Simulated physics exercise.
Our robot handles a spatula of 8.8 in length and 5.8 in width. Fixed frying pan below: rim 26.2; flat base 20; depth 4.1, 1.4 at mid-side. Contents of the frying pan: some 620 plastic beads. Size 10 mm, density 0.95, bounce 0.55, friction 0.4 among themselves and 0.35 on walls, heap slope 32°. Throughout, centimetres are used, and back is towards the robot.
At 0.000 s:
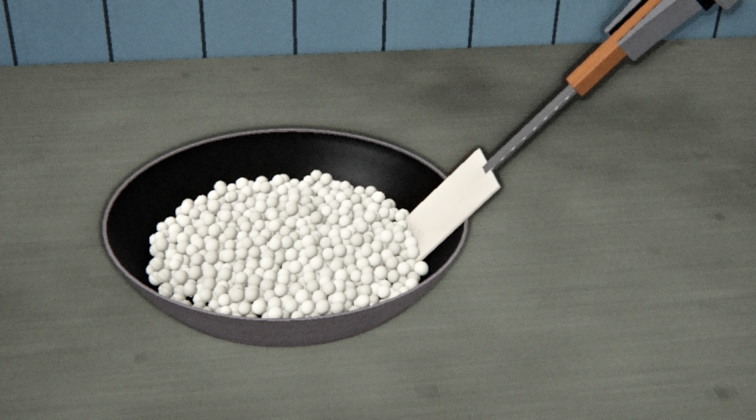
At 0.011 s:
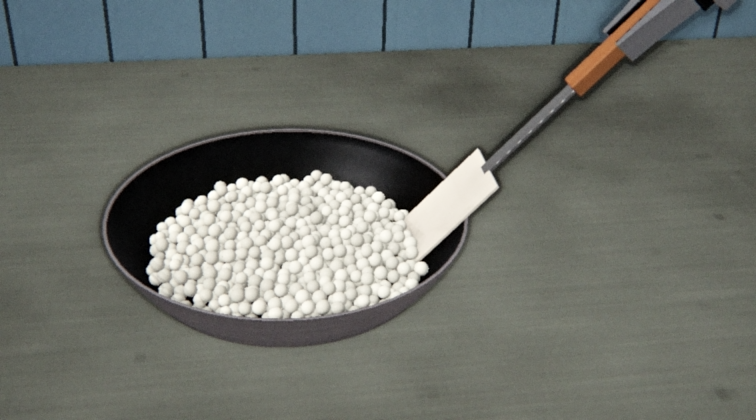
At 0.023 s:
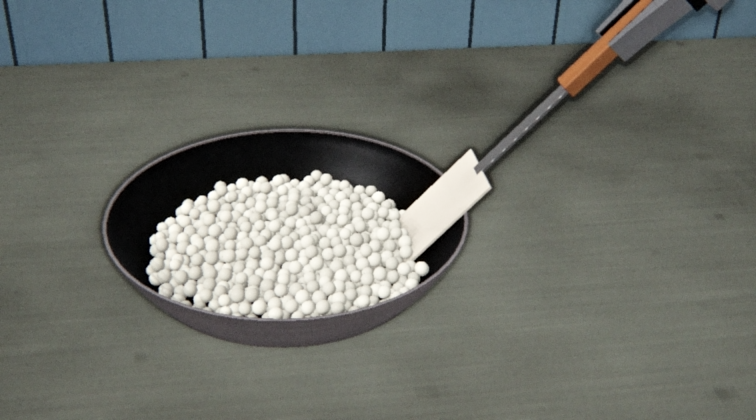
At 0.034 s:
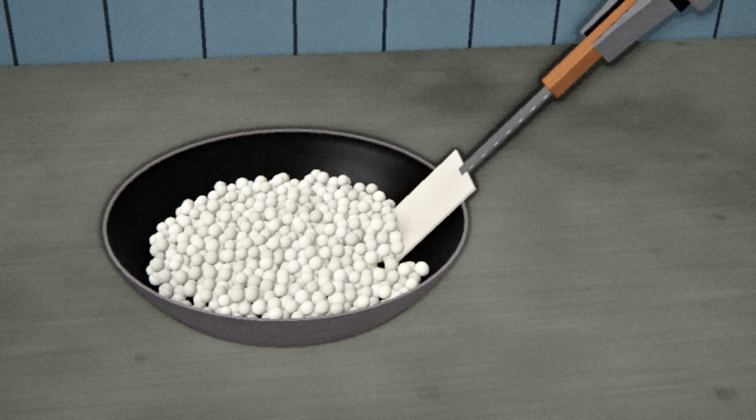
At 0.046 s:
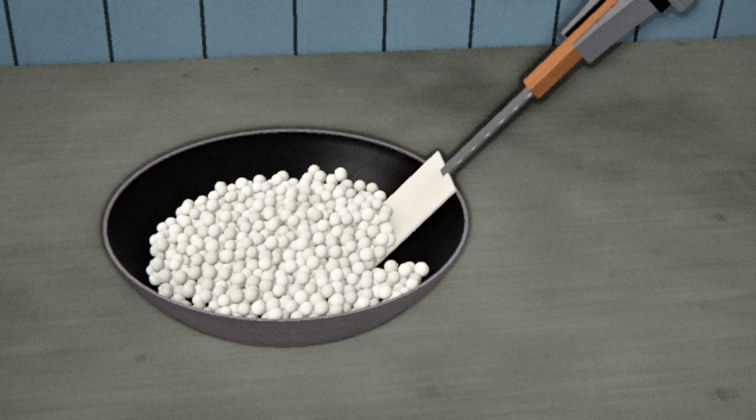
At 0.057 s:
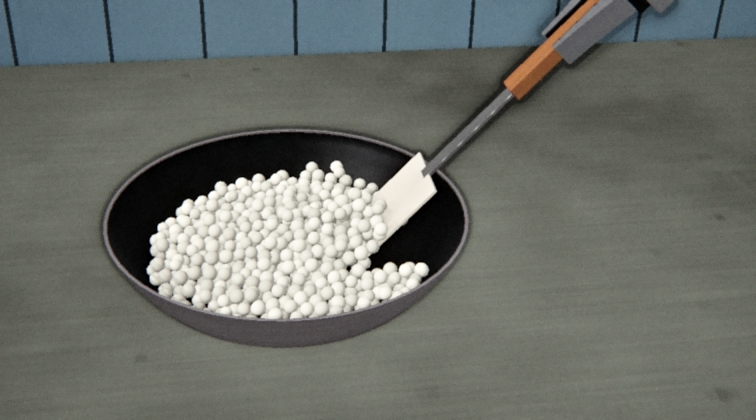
A grey countertop with a blue tiled wall behind it is seen from above at an angle, in a view that stays still. A black frying pan full of small white beads sits left of centre, with a pale spatula on an orange and grey robotic holder reaching in from the upper right. After barely moving at first, the spatula slides left through the beads, pushing some aside and leaving a gap.
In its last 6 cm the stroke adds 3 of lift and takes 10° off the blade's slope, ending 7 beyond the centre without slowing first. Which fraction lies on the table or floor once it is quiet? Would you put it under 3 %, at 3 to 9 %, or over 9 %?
I would say over 9 %.
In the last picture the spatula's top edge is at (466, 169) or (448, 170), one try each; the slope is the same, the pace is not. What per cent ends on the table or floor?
Respectively, some 0 and 5 per cent.
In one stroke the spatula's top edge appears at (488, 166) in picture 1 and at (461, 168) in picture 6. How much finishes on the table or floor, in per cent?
Near 0 in a hundred.
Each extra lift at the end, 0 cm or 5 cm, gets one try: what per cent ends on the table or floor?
Near 0 and 15 percent respectively.
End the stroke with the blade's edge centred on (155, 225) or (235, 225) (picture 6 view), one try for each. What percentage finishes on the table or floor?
20 % and 10 %.
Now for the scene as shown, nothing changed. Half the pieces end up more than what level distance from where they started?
It comes out at about 2 cm.
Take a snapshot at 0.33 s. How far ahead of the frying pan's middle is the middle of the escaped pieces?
That distance is around 24 cm.
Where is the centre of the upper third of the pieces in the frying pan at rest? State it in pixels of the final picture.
Look near (193, 246).
After 0.08 s, sloping 47°, highest piece 7 above the table; 620 in the frying pan.
After 0.11 s, sloping 44°, highest piece 8 above the table; 620 in the frying pan.
After 0.33 s, sloping 37°, highest piece 7 above the table; 536 in the frying pan, 84 on the table or floor.
After 1.38 s, sloping 37°, highest piece 4 above the table; 535 in the frying pan, 85 on the table or floor.
In the end, 535 in the frying pan, 85 on the table or floor. That is 14 % on the table or floor.
